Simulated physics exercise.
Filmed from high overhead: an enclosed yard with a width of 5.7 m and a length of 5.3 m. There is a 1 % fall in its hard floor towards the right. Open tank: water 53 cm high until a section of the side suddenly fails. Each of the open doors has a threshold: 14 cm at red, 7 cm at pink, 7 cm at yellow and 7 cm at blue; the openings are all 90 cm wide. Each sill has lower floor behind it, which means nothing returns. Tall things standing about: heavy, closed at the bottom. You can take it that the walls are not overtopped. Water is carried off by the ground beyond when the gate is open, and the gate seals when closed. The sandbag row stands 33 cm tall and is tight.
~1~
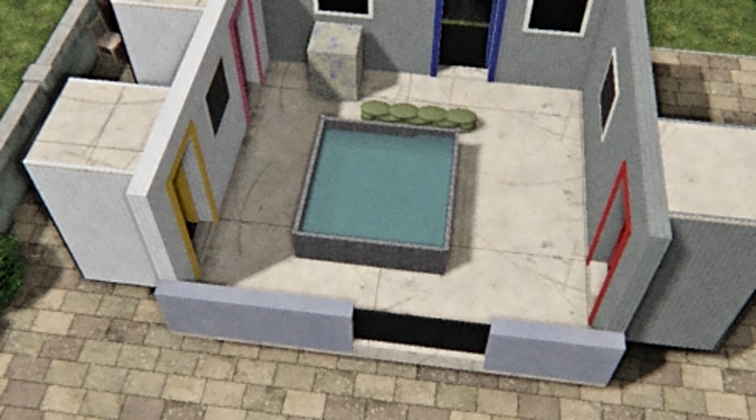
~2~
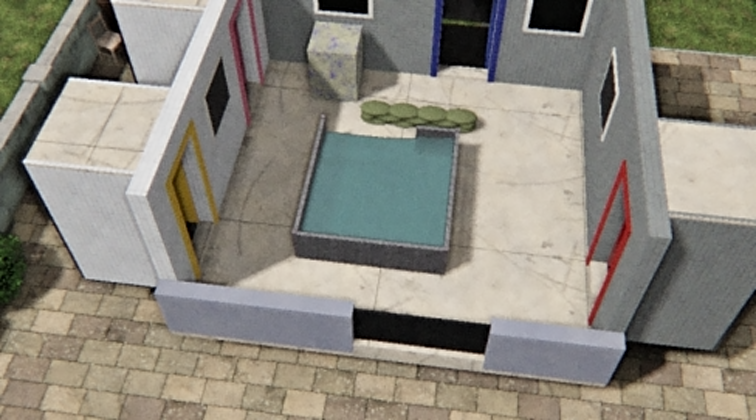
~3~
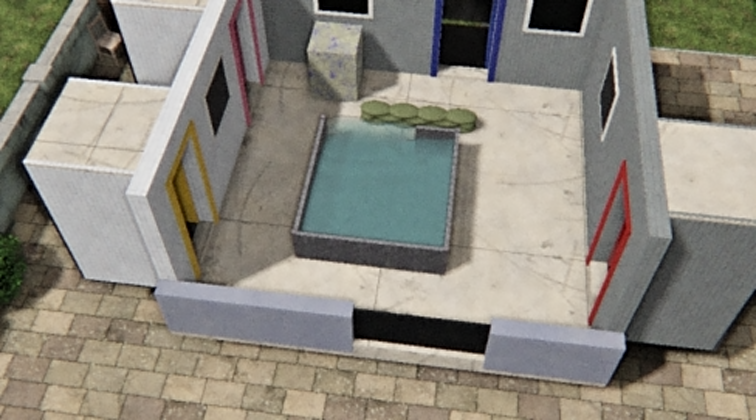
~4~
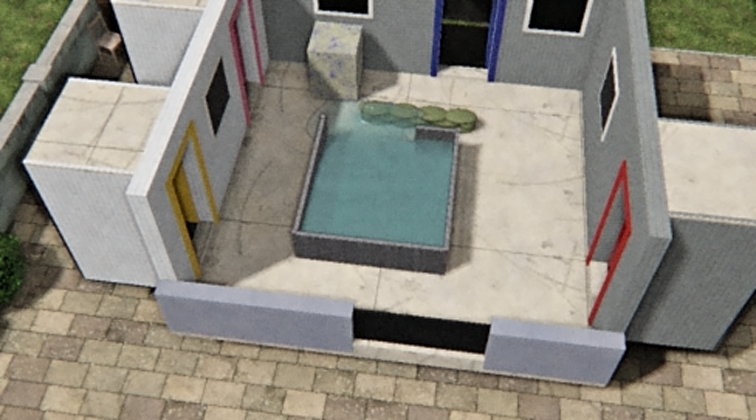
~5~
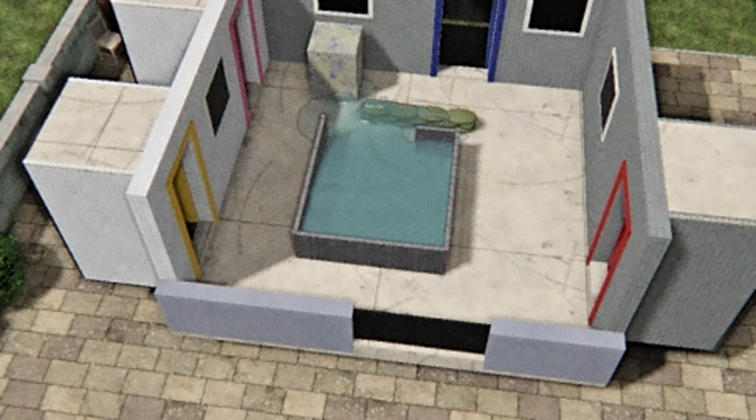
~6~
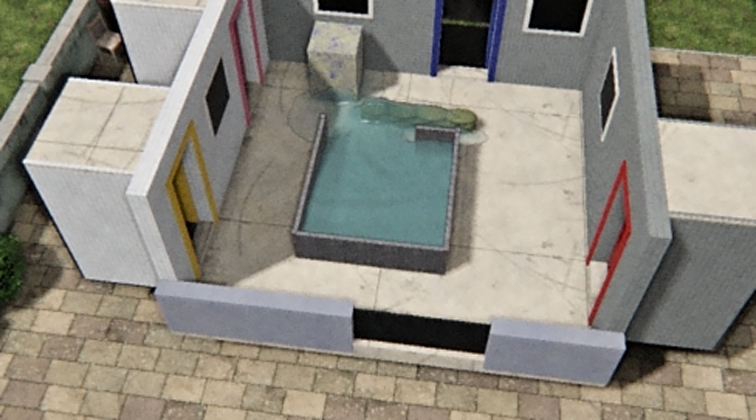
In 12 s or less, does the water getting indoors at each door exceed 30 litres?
In the end red door: Falls short; pink door: Tops the amount; yellow door: Falls short; blue door: Falls short.
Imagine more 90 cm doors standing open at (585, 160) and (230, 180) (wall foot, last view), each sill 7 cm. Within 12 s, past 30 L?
Exceeded, within it.
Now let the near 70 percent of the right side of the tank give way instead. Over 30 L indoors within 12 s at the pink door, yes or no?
So, pink door: Within bounds.
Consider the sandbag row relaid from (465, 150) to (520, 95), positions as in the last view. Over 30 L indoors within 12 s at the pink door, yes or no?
Against that limit the pink door lands on the high side.
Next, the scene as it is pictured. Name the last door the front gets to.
It is the yellow one.
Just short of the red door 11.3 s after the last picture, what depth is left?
Reading: Close to 10.0 cm.
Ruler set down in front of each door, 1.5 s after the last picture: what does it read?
You'd see red at 0 cm, pink at 16 cm, yellow at 0 cm and blue at 7 cm.
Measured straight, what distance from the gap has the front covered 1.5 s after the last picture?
That works out near 3.8 m.
Then, 0.7 s after the last picture water covers 25 % of the floor and is deepest (42 cm) near (387, 132); red door not reached, pink door 12 cm at the sill, 1 L in, yellow door not reached, blue door not reached.
Then, 1.5 s after the last picture water covers 40 % of the floor and is deepest (37 cm) near (387, 132); red door not reached, pink door 16 cm at the sill, 106 L in, yellow door not reached, blue door 7 cm at the sill, 0 L in.
Then, 2.8 s after the last picture water covers 60 % of the floor and is deepest (22 cm) near (386, 140); red door 5 cm at the sill, 0 L in, pink door 20 cm at the sill, 264 L in, yellow door 2 cm at the sill, 0 L in, blue door 7 cm at the sill, 2 L in.
Then, 6.3 s after the last picture water covers 90 % of the floor and is deepest (14 cm) near (386, 140); red door 6 cm at the sill, 0 L in, pink door 13 cm at the sill, 394 L in, yellow door 2 cm at the sill, 0 L in, blue door 8 cm at the sill, 8 L in.
Then, 11.3 s after the last picture water covers 95 % of the floor and is deepest (11 cm) near (508, 348); red door 10 cm at the sill, 0 L in, pink door 7 cm at the sill, 423 L in, yellow door 8 cm at the sill, 2 L in, blue door 5 cm at the sill, 13 L in.
